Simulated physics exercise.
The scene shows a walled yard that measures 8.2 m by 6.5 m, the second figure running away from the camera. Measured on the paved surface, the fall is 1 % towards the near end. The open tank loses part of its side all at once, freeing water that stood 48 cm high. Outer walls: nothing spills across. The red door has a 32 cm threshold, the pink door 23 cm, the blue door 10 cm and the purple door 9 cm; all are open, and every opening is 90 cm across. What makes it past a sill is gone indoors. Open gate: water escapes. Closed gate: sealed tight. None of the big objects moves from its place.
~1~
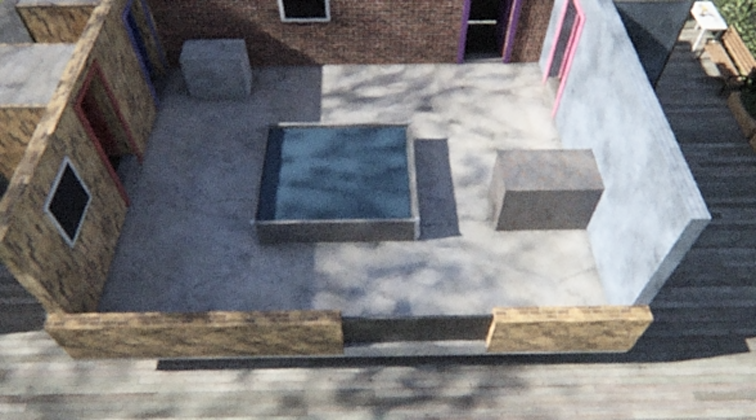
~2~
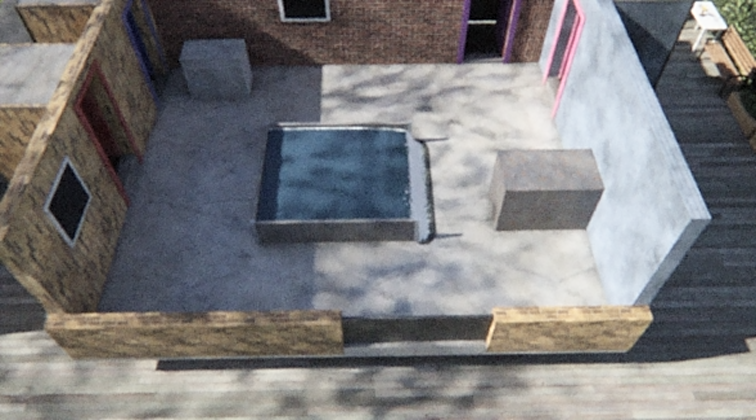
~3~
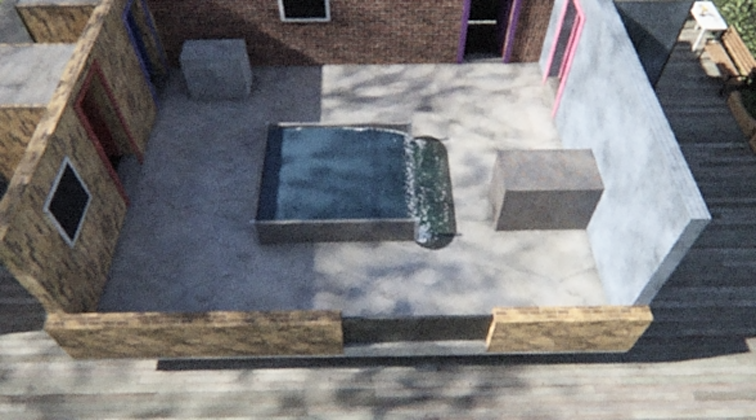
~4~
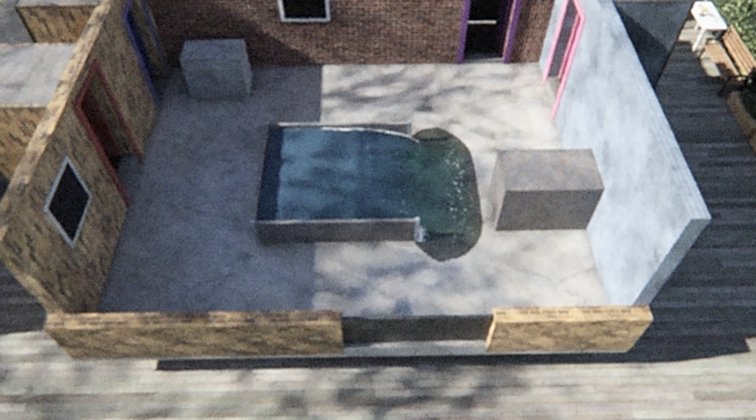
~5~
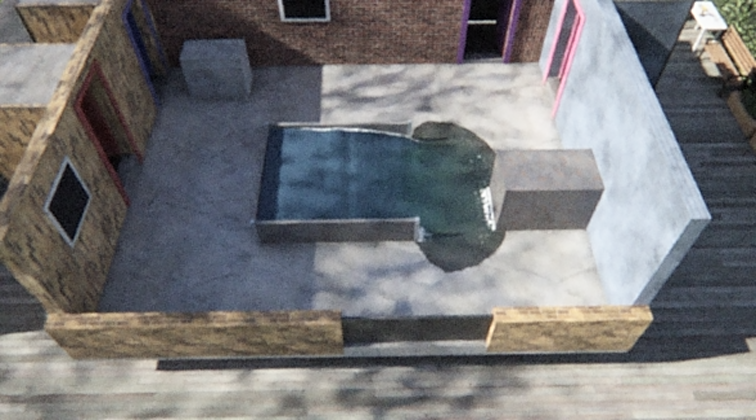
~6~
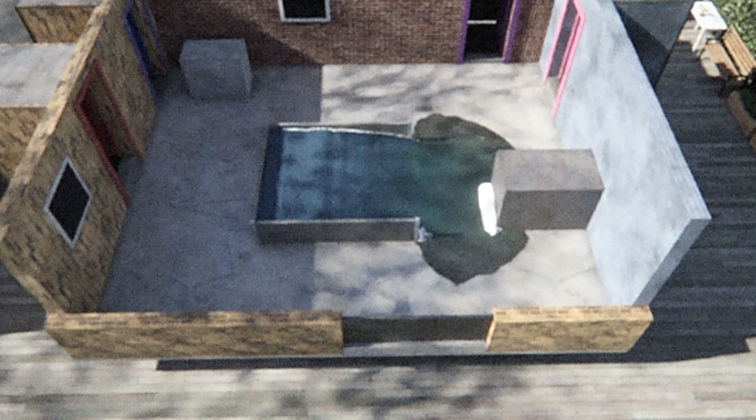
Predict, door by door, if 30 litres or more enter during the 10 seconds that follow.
At the end, at the red door the limit will hold. At the pink door the limit will hold. At the blue door the limit will hold. At the purple door the limit will be broken.
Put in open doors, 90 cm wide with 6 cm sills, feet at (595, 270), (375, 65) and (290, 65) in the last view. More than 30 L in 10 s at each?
In turn: Beyond it, short of it, short of it.
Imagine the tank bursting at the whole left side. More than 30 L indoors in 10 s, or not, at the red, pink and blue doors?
Red falls short; pink falls short; blue exceeds.
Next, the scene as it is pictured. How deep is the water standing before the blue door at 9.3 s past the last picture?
I'd put it near 5.0 cm.
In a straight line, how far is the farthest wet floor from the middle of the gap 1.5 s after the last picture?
Roughly 4.2 m.
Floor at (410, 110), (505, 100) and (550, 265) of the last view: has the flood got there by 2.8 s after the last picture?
Status of the three spots: Free of it, inundated, inundated.
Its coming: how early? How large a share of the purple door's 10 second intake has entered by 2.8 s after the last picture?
Share by then: ~ 5 %.
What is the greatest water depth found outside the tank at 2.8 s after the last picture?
Max around 34 cm.
Then, 0.7 s after the last picture water covers 25 % of the floor and is deepest (34 cm) near (477, 203); red door not reached, pink door not reached, blue door not reached, purple door not reached.
Then, 1.5 s after the last picture water covers 30 % of the floor and is deepest (32 cm) near (479, 211); red door not reached, pink door 15 cm at the sill, 0 L in, blue door not reached, purple door not reached.
Then, 2.8 s after the last picture water covers 35 % of the floor and is deepest (34 cm) near (539, 67); red door not reached, pink door 18 cm at the sill, 0 L in, blue door not reached, purple door 16 cm at the sill, 3 L in.
Then, 5.3 s after the last picture water covers 70 % of the floor and is deepest (18 cm) near (461, 321); red door not reached, pink door 14 cm at the sill, 0 L in, blue door not reached, purple door 16 cm at the sill, 95 L in.
Then, 9.3 s after the last picture water covers 95 % of the floor and is deepest (12 cm) near (89, 337); red door 8 cm at the sill, 0 L in, pink door 5 cm at the sill, 0 L in, blue door 5 cm at the sill, 0 L in, purple door 4 cm at the sill, 112 L in.
